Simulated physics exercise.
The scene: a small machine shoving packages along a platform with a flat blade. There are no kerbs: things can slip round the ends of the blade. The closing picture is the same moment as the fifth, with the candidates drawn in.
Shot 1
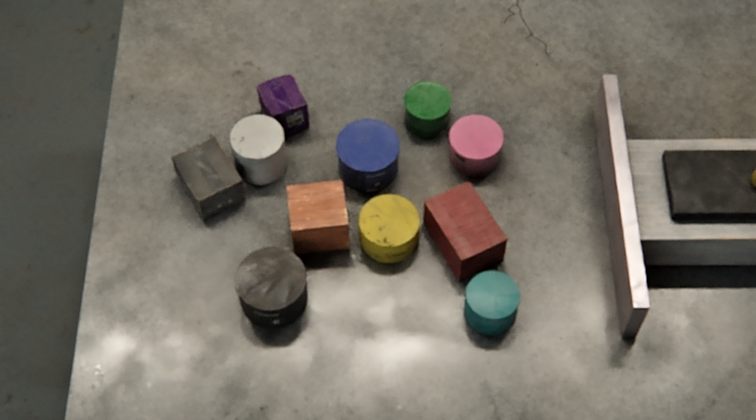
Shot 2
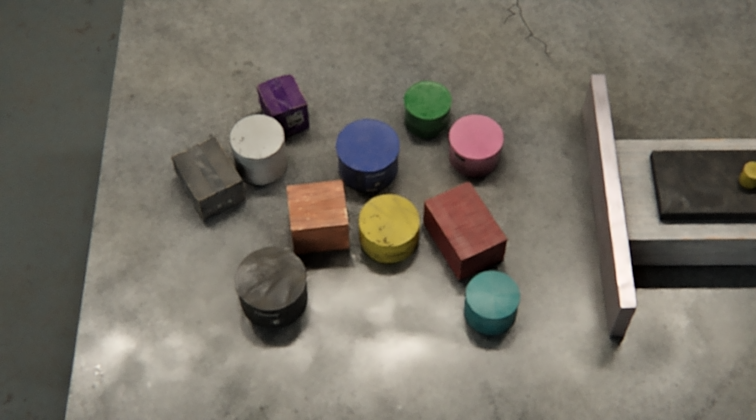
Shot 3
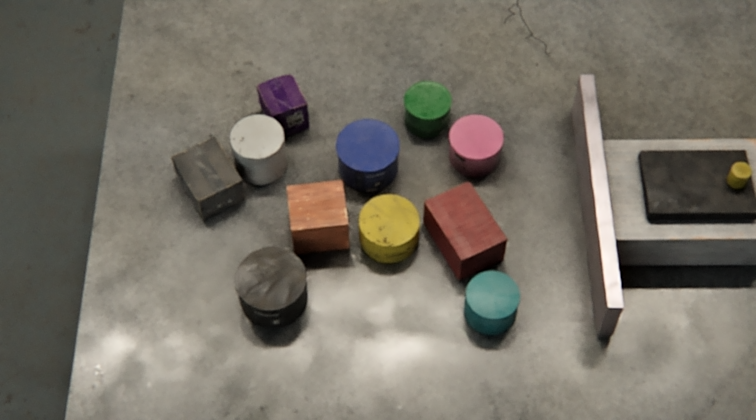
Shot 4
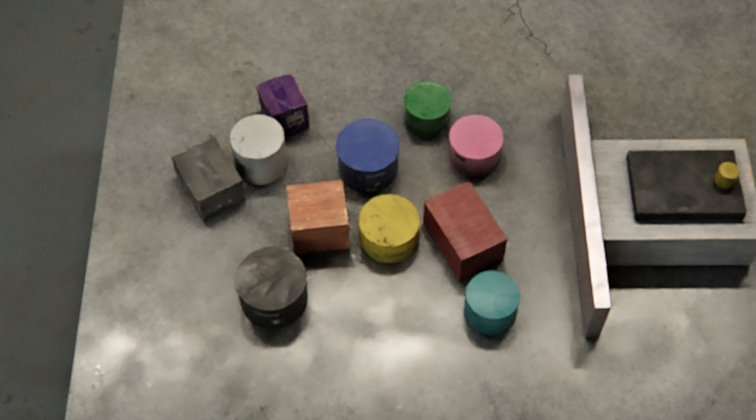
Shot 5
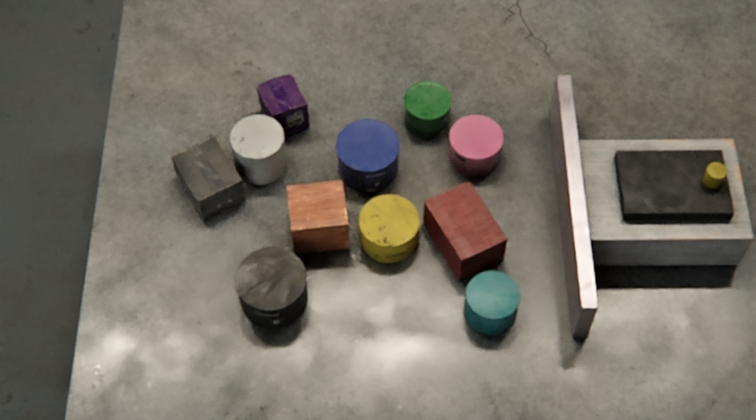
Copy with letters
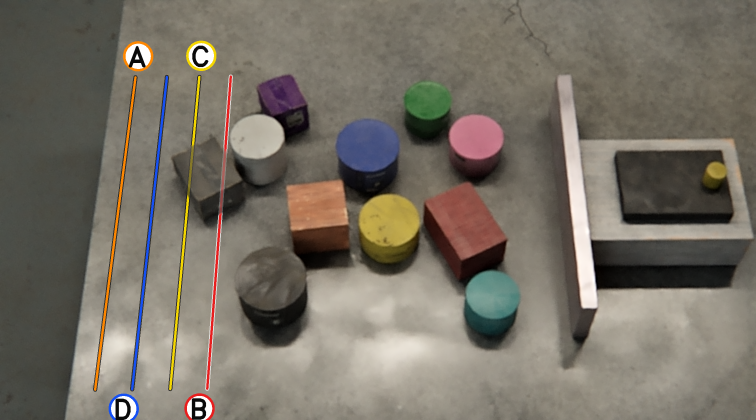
On a grey platform, a small machine with a flat blade edging slowly left toward a motionless cluster of coloured blocks and cylinders.
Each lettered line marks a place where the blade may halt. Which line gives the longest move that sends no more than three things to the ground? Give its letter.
Stop at C.
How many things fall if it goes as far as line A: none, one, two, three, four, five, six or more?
In all, six or more.
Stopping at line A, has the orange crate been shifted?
Yes.
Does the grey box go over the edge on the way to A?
Yes.
On the marked copy, A at (117, 221); B at (220, 220); C at (186, 220); D at (151, 221).
Taking C. A third of the way, robot (524, 184); turquoise canister (402, 303); green pail (400, 108).
Two thirds of the way, robot (384, 185); grey box (154, 162); orange crate (163, 209).
When it is over, robot (273, 186); orange crate over the edge; grey box over the edge; two fallen.
As for the rest, A drops eleven; B is within the limit but short; D drops seven.
